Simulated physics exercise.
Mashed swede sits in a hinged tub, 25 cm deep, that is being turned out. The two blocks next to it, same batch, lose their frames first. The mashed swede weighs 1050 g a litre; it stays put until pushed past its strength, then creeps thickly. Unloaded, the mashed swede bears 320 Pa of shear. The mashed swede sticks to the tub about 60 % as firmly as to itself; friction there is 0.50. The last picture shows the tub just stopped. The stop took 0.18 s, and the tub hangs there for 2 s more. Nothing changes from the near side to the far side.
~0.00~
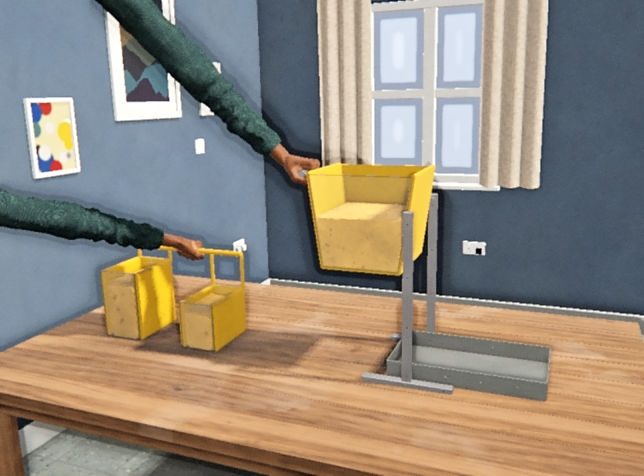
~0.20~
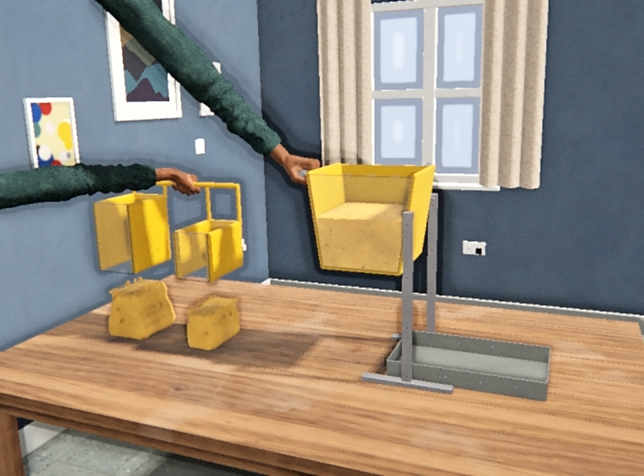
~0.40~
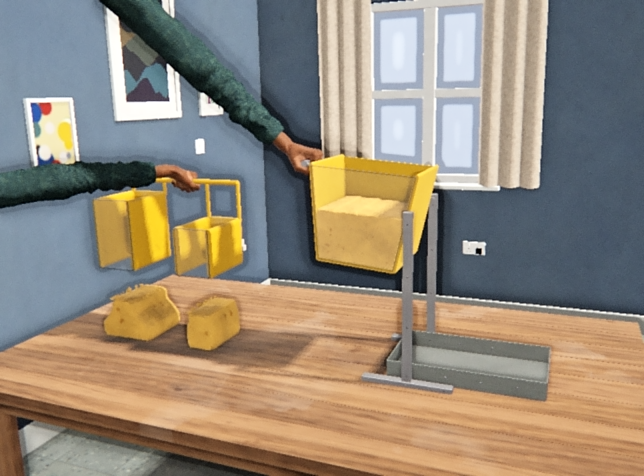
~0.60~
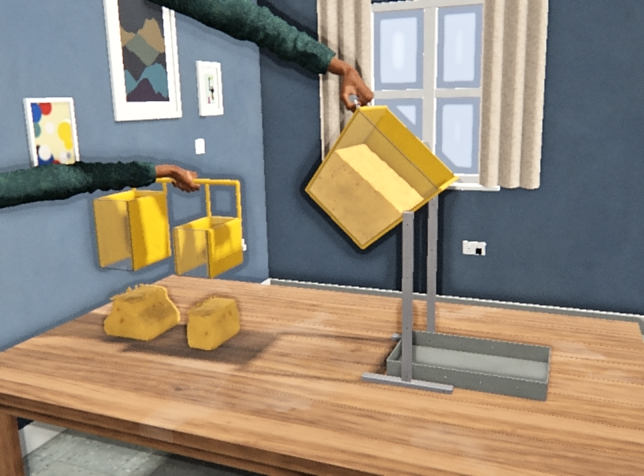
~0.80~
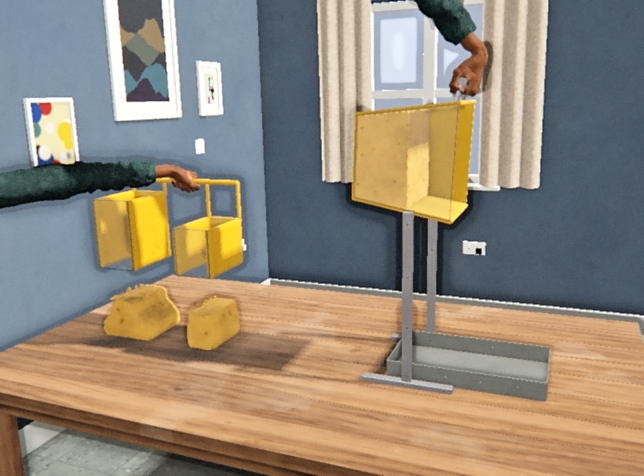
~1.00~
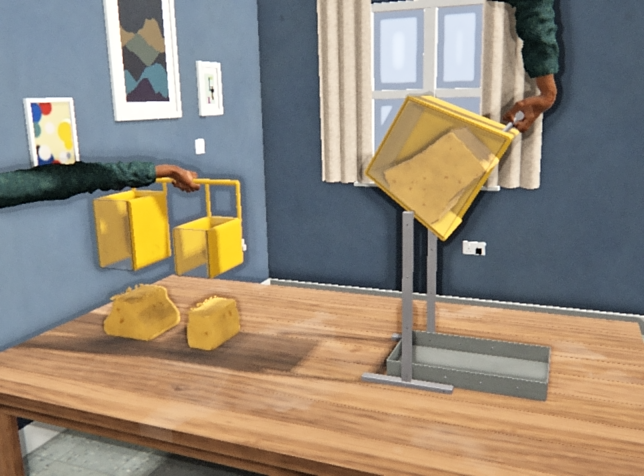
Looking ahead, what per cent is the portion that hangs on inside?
About 0 %.
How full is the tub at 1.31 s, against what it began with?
Some 0 per cent.
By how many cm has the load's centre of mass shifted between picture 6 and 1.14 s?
Some 19 cm.
After 1.14 s, the tub is at 120 degrees and holds 24 %.
After 1.31 s, the tub is at 120 degrees and holds 0 %.
After 1.48 s, the tub is at 120 degrees and holds 0 %.
After 1.65 s, the tub is at 120 degrees and holds 0 %.
After 3.00 s, at the end, the tub is at 120 degrees and holds 0 %.
